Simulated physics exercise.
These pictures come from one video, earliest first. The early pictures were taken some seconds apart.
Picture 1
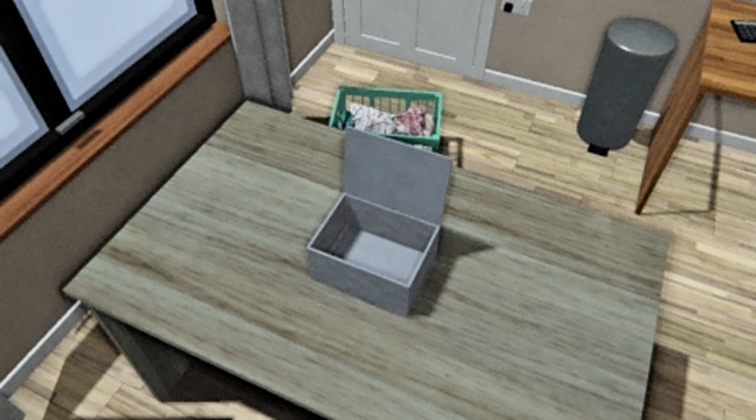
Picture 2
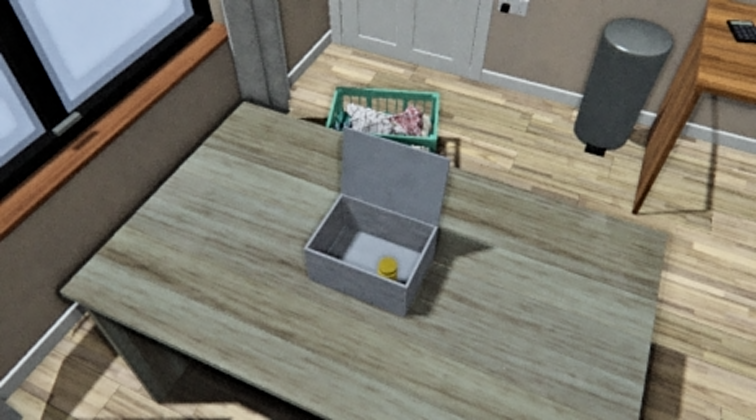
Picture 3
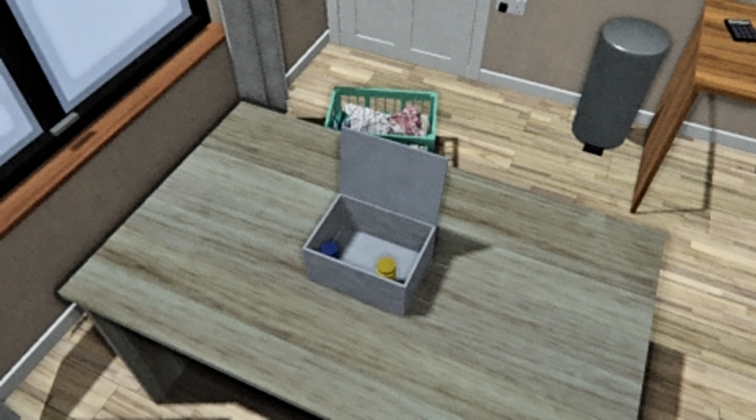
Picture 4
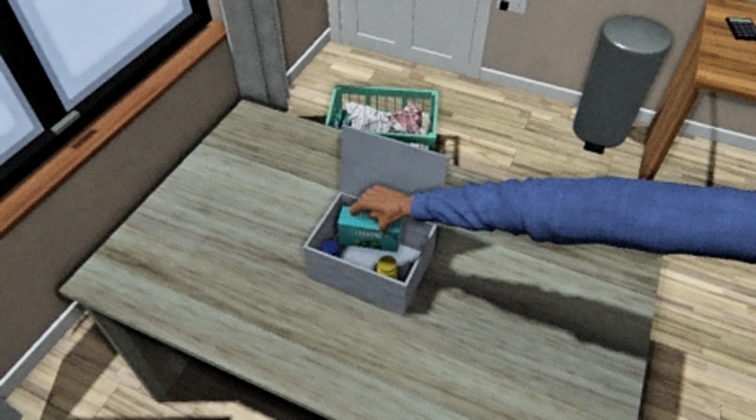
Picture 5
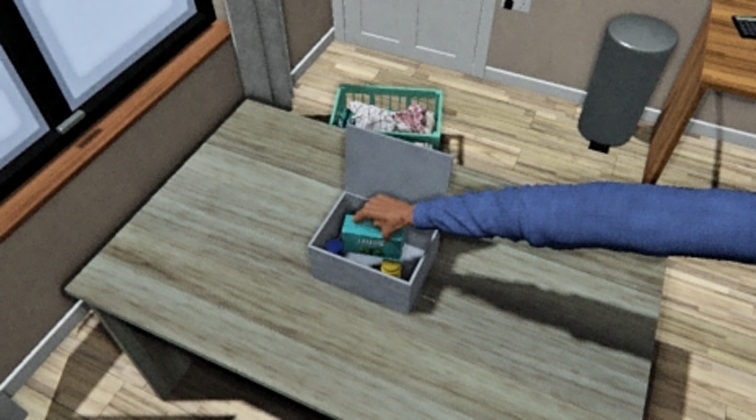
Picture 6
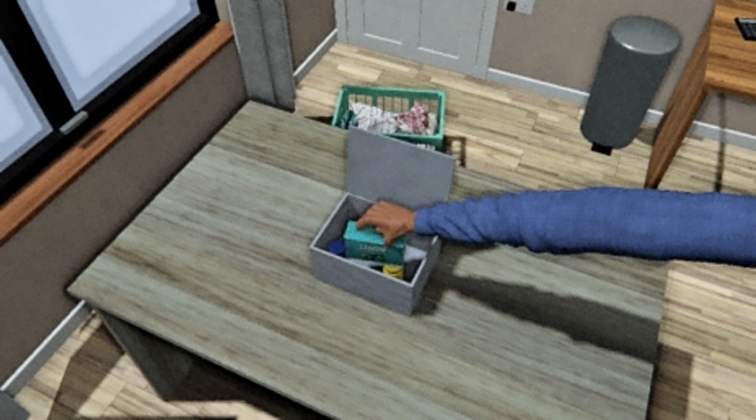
A room with a pale wood floor is seen from above, looking down on a greyish wooden table, with a window at left and a grey bin at upper right. An open grey box sits on the table before a green basket of cloths. A yellow-topped item, then a blue one, appear inside, and a blue-sleeved arm lowers a turquoise carton in, still gripping it, as the view shifts slightly.
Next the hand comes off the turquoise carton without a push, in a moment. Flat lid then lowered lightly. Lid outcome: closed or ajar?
Most likely the lid comes to rest on the rim.
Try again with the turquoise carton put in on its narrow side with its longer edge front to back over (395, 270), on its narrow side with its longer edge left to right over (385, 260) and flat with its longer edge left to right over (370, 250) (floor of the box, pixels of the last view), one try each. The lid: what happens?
Lid, try 1: Fully down; try 2: Fully down; try 3: Fully down.
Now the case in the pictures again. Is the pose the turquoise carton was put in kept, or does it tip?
Simply put, it gets tilted.
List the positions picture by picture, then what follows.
The last thing is not in view yet, in the first frame.
The last thing is not in view yet, in the second frame.
The last thing is not in view yet, in the third frame.
Coming down; turquoise carton (371, 230), in the fourth frame.
Coming down; turquoise carton (374, 238), in the fifth frame.
Put in, still held; turquoise carton (376, 244), in the sixth frame.
Then, 0.40 s later than the last frame, turquoise carton on its side near (377, 254); blue shaker tilted by 6°.
Then, 1.30 s later than the last frame, lid 83° above the rim; turquoise carton on its side near (374, 258).
Then, 1.70 s later than the last frame, lid 46° above the rim; turquoise carton on its side near (374, 258).
Then, 1.90 s later than the last frame, lid 15° above the rim; turquoise carton on its side near (374, 258).
When it is over, lid shut; lying over in the box, turquoise carton; the other 2 as before. End places, in pixels of the last picture, turquoise carton near (374, 258).
